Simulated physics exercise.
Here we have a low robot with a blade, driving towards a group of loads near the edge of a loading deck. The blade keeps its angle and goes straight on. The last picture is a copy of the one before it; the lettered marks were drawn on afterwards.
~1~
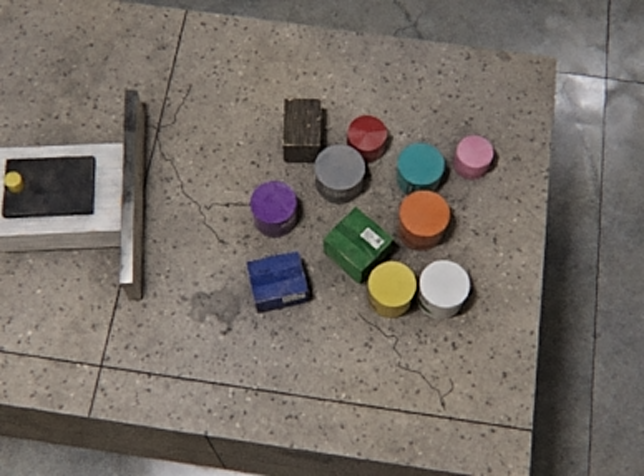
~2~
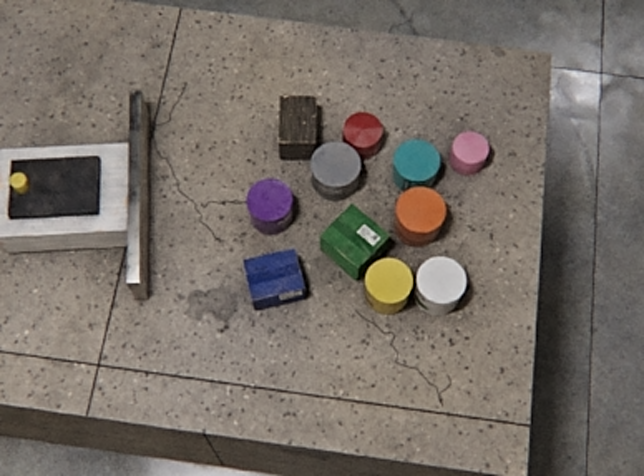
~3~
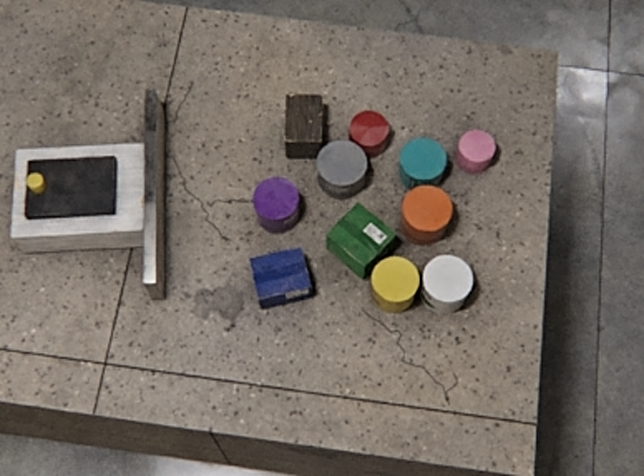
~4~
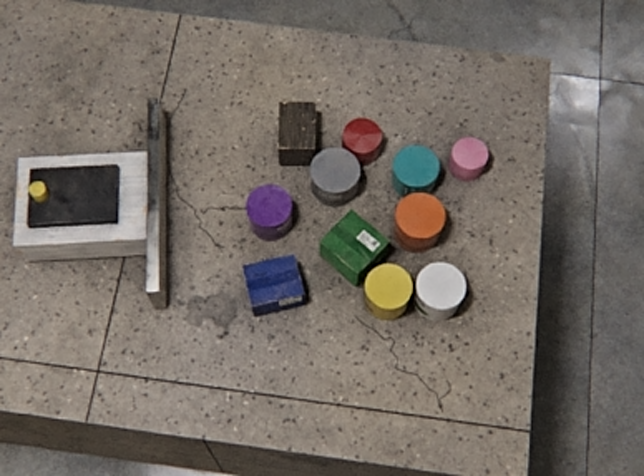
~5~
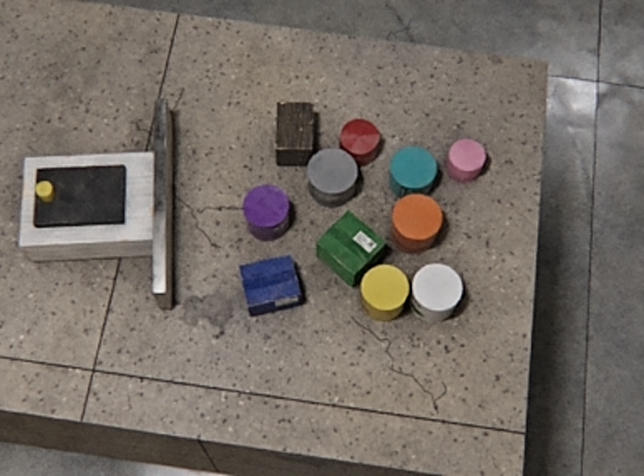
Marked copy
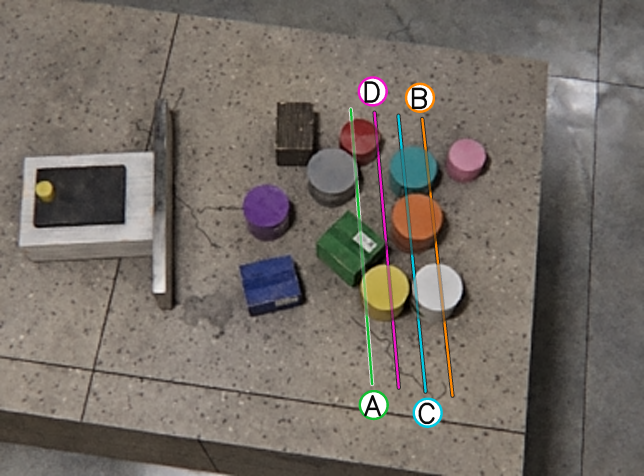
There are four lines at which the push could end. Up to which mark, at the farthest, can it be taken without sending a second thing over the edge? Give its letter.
At B, and not beyond.
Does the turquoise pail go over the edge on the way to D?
No.
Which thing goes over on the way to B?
The white pail.
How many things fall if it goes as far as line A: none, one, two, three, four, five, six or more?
By then, none.
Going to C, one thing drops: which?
The white pail.
On the copy, A at (361, 239); B at (437, 249); C at (411, 246); D at (386, 242).
On B. First, robot (186, 208); blue parcel (296, 289); purple pail (288, 214).
Then, robot (287, 222); white pail (493, 292); yellow pail (446, 299).
Finally, robot (364, 233); white pail over the edge; yellow pail (524, 305); one fallen.
By contrast, A is within the limit but short; C is within the limit but short; D is within the limit but short.
